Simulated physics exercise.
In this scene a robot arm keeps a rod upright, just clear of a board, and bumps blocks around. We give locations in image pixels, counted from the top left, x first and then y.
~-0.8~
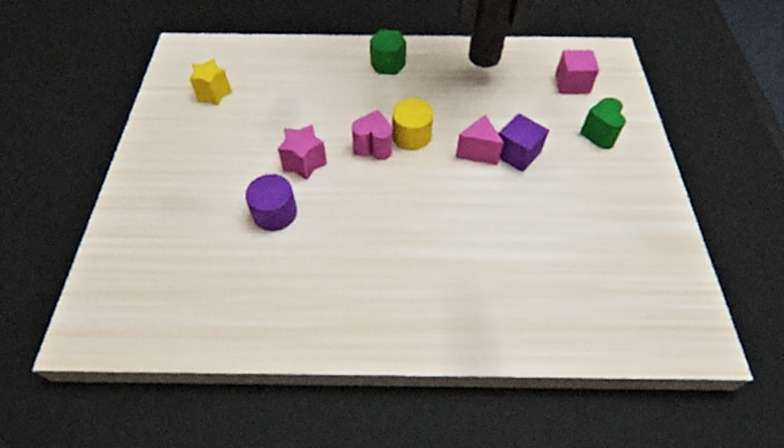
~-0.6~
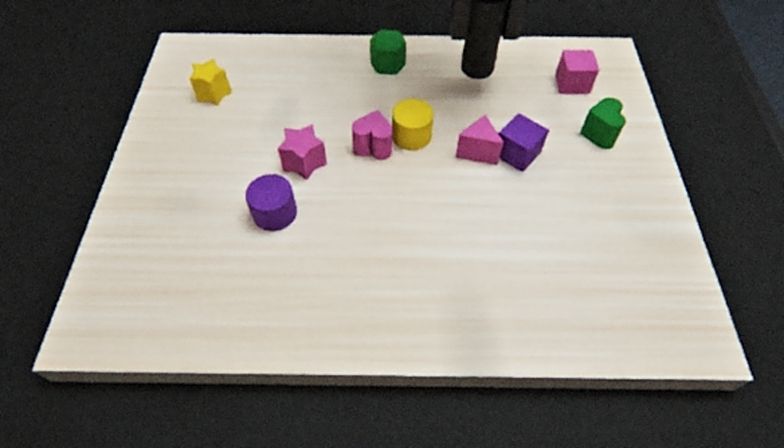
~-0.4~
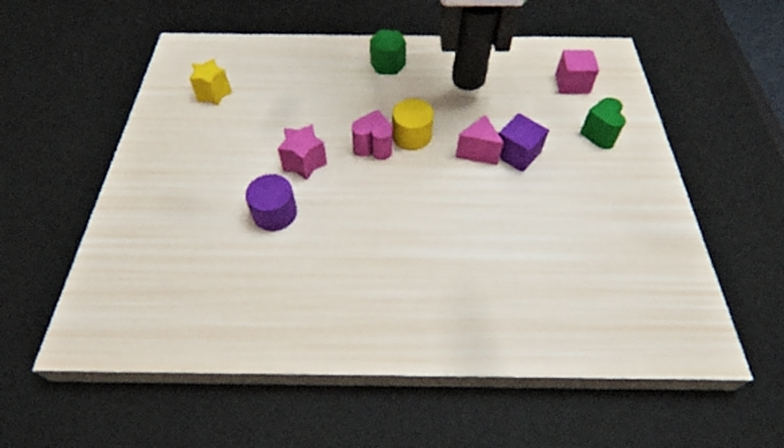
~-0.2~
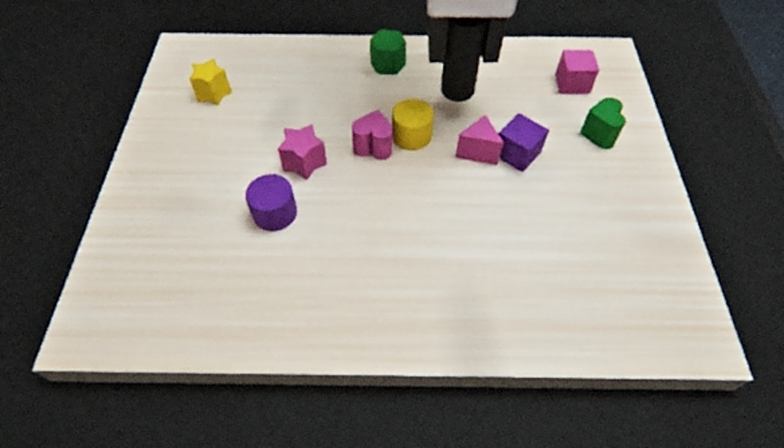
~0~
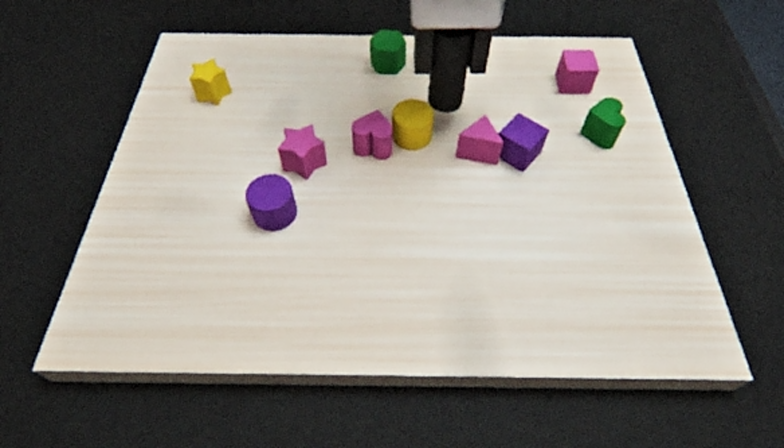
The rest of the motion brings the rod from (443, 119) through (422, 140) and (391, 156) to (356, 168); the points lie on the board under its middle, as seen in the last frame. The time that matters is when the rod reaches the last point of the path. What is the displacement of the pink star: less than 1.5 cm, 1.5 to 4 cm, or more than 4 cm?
The answer will be the long band, over 4 cm.
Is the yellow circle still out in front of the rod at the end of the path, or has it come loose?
Held in front.
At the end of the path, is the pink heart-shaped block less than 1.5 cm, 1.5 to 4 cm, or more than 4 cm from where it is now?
The largest band: Over 4 cm.
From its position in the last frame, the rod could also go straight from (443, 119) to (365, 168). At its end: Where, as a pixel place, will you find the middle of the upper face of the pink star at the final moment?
The middle of its upper face will lie at (257, 143).
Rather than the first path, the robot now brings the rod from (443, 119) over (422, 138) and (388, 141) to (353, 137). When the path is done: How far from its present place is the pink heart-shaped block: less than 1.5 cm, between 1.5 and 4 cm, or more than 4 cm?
Distance: More than 4 cm.
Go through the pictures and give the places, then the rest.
In the first picture, tip of the rod at (484, 58), middles of tops, purple circle at (269, 191), pink star at (300, 140), pink heart-shaped block at (373, 125), yellow circle at (413, 112), pink triangle at (483, 130).
In the second picture, rod at (477, 69), nothing pushed.
In the third picture, rod at (468, 80), nothing pushed.
In the fourth picture, rod at (458, 91), nothing pushed.
In the fifth picture, rod at (445, 101), purple circle at (269, 191), pink star at (300, 140), pink heart-shaped block at (373, 125), yellow circle at (413, 112), pink triangle at (483, 130).
What follows on the original path. One third of the way, rod at (422, 124); pink heart-shaped block at (351, 131), turned 30° clockwise; yellow circle at (388, 131).
Two thirds of the way, rod at (390, 139); pink star at (281, 141); pink heart-shaped block at (315, 137), turned 45° clockwise; yellow circle at (351, 144).
At the end, rod at (355, 151); purple circle unmoved; pink star at (247, 141); pink heart-shaped block at (281, 139), turned 50° clockwise; yellow circle at (313, 151); pink triangle unmoved.
